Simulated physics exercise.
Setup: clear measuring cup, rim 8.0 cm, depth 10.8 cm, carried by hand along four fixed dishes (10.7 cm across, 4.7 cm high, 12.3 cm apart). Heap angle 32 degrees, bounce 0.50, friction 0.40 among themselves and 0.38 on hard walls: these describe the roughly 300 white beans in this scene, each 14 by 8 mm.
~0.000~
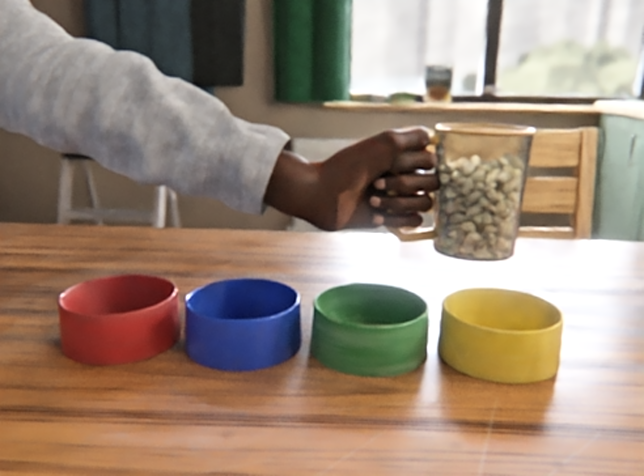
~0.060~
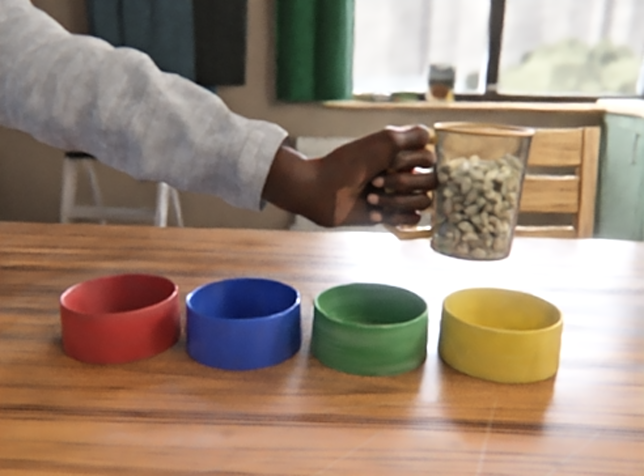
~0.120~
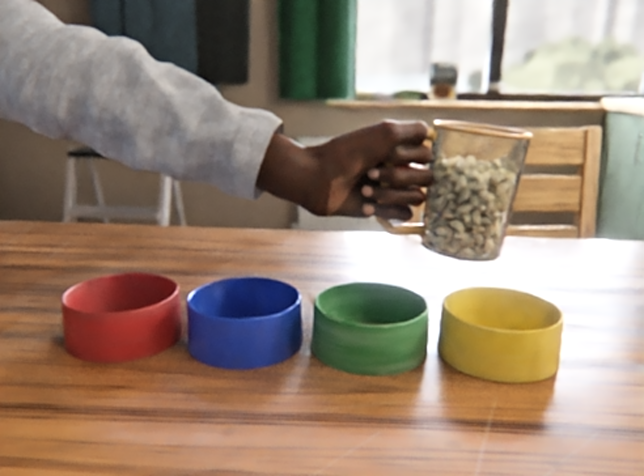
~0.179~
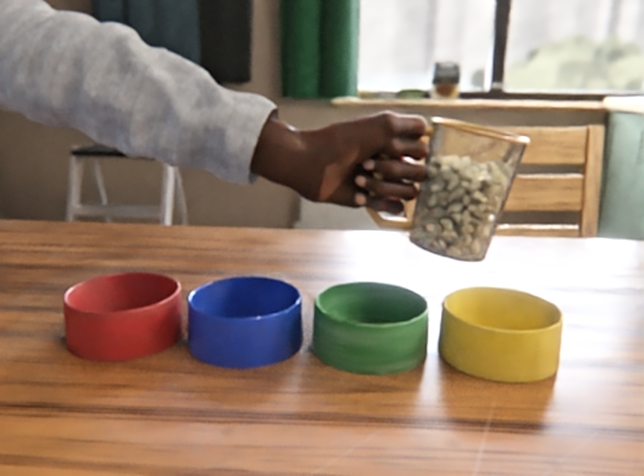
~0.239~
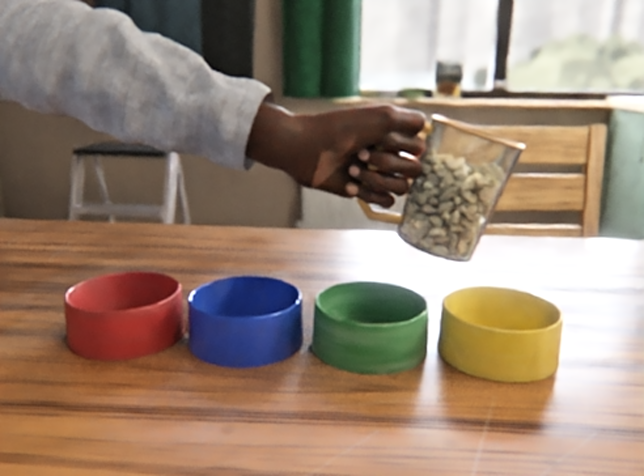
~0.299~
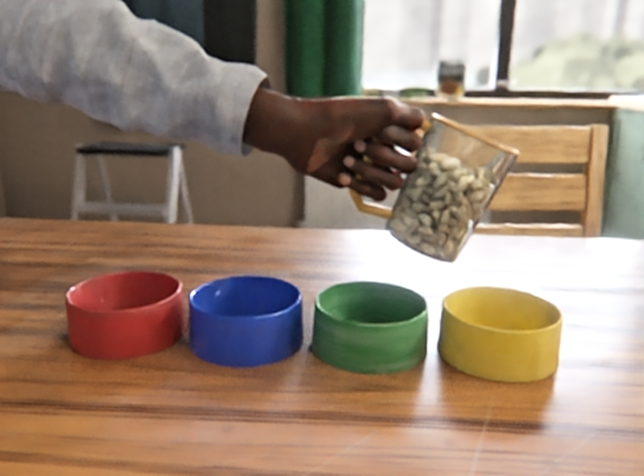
To begin with, a hand reaching in from the left holds a clear measuring cup of pale beans upright above a wooden table, where red, blue, green and yellow dishes sit in a row. The hand then tilts the cup steadily toward the right while drifting slightly left.
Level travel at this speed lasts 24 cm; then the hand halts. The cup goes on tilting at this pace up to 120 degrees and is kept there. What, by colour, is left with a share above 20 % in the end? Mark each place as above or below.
Marks: Red below, blue below, green above, yellow below, counter below.
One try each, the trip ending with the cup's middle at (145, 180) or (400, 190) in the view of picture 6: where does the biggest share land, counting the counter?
The winner: Green, then yellow.
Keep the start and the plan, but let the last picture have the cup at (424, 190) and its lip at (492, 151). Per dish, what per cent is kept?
Dish by dish: Red 0 per cent, blue 70 per cent, green 10 per cent, yellow 0 per cent.
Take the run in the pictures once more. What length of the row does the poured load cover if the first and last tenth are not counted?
The stretch is around 6 cm long.
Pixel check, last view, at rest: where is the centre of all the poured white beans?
When it all comes to rest, the middle is near (367, 321).
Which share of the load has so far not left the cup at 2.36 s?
About 0 percent of the load.
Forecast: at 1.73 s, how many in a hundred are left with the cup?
Around 0 in a hundred.
After 1.16 s, tilt 102 degrees; cup holds 95 %.
Then, at 1.73 s, tilt 120 degrees; cup holds 0 %, green 95 %.
After 2.36 s, tilt 120 degrees; cup holds 0 %, green 100 %.
At rest (2.7 s), red 0 %, blue 0 %, green 100 %, yellow 0 %, counter 0 %.
